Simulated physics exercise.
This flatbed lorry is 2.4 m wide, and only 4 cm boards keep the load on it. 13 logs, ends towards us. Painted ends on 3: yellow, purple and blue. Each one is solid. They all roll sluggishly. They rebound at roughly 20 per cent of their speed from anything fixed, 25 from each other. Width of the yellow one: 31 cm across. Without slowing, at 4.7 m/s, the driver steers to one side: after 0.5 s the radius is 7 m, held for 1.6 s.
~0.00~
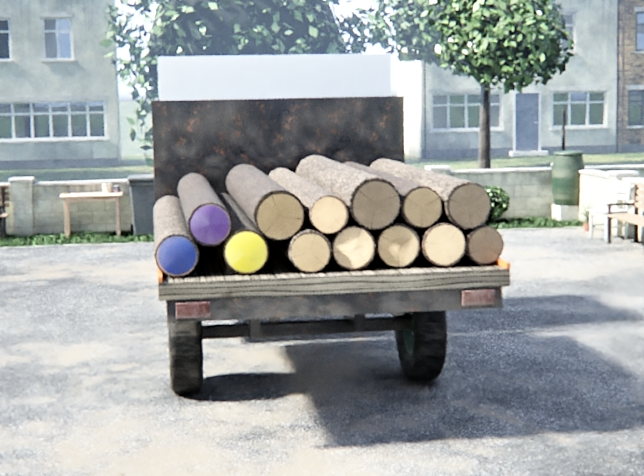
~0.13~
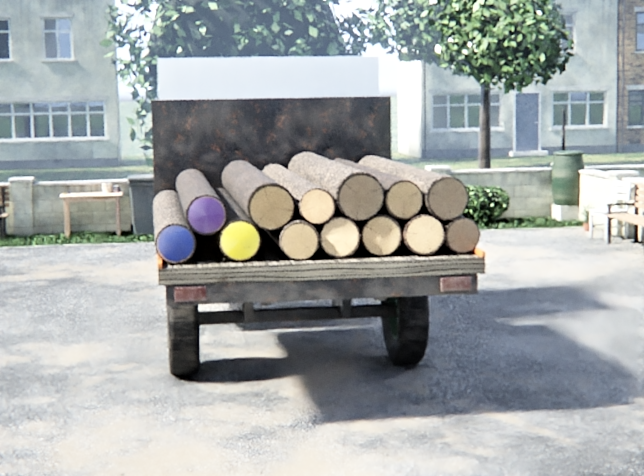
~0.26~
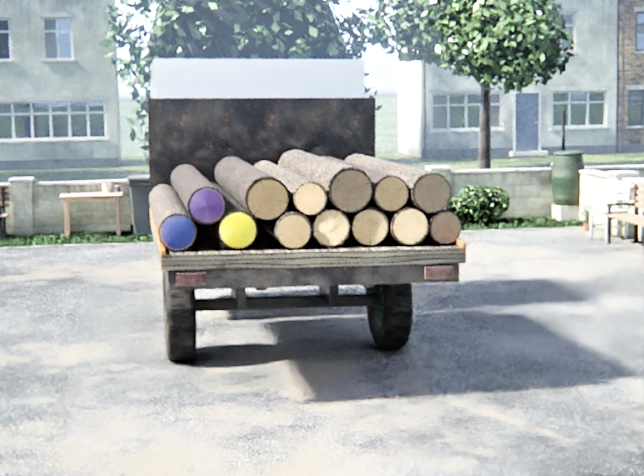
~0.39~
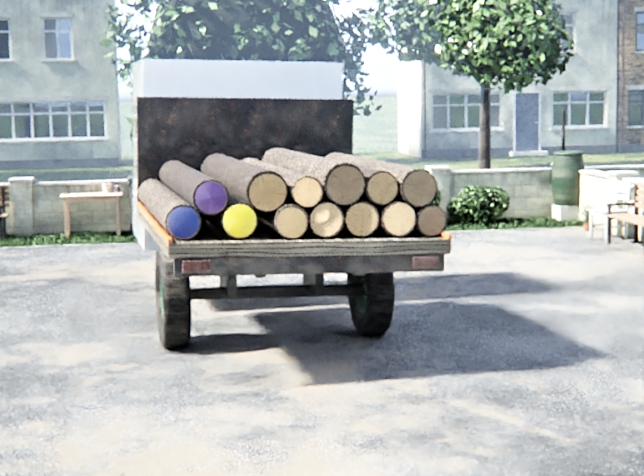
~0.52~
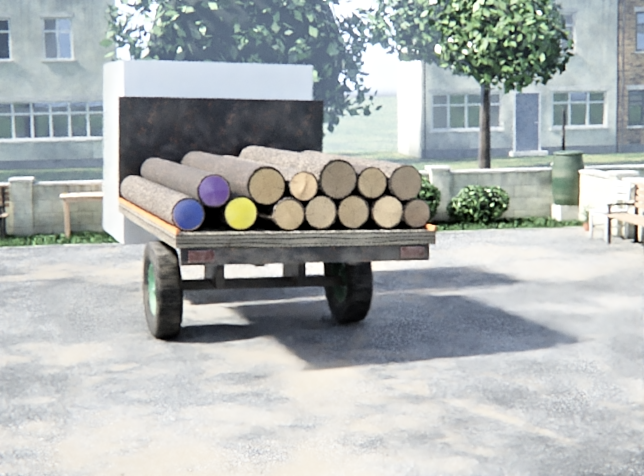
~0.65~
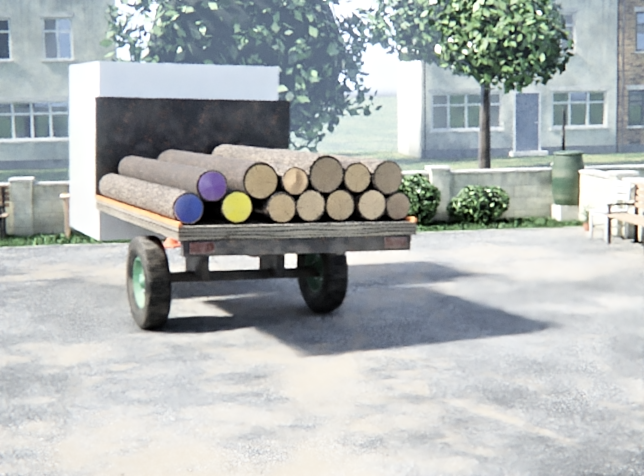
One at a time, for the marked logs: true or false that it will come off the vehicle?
Yellow: False. Purple: False. Blue: False.
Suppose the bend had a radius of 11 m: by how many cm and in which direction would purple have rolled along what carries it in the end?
Shift: Near 0 cm to the right.
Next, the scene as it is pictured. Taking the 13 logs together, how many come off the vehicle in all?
Counted up, it is 0.
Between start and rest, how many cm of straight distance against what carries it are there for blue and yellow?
Moved: Blue 0, yellow 0.
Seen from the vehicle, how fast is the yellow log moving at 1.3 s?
It moves at about 0.0 m/s.
Then, 1.3 s in, yellow is on the deck, 60 cm from the left edge; purple is up on others, 35 cm from the left edge; blue is on the deck, 15 cm from the left edge; 0 gone from the deck.
Then, 1.9 s in, still the same for yellow, purple, blue; 0 gone from the deck.
In the end (2.7 s), yellow is on the deck, 60 cm from the left edge; purple is up on others, 35 cm from the left edge; blue is on the deck, 15 cm from the left edge; 0 gone from the deck.
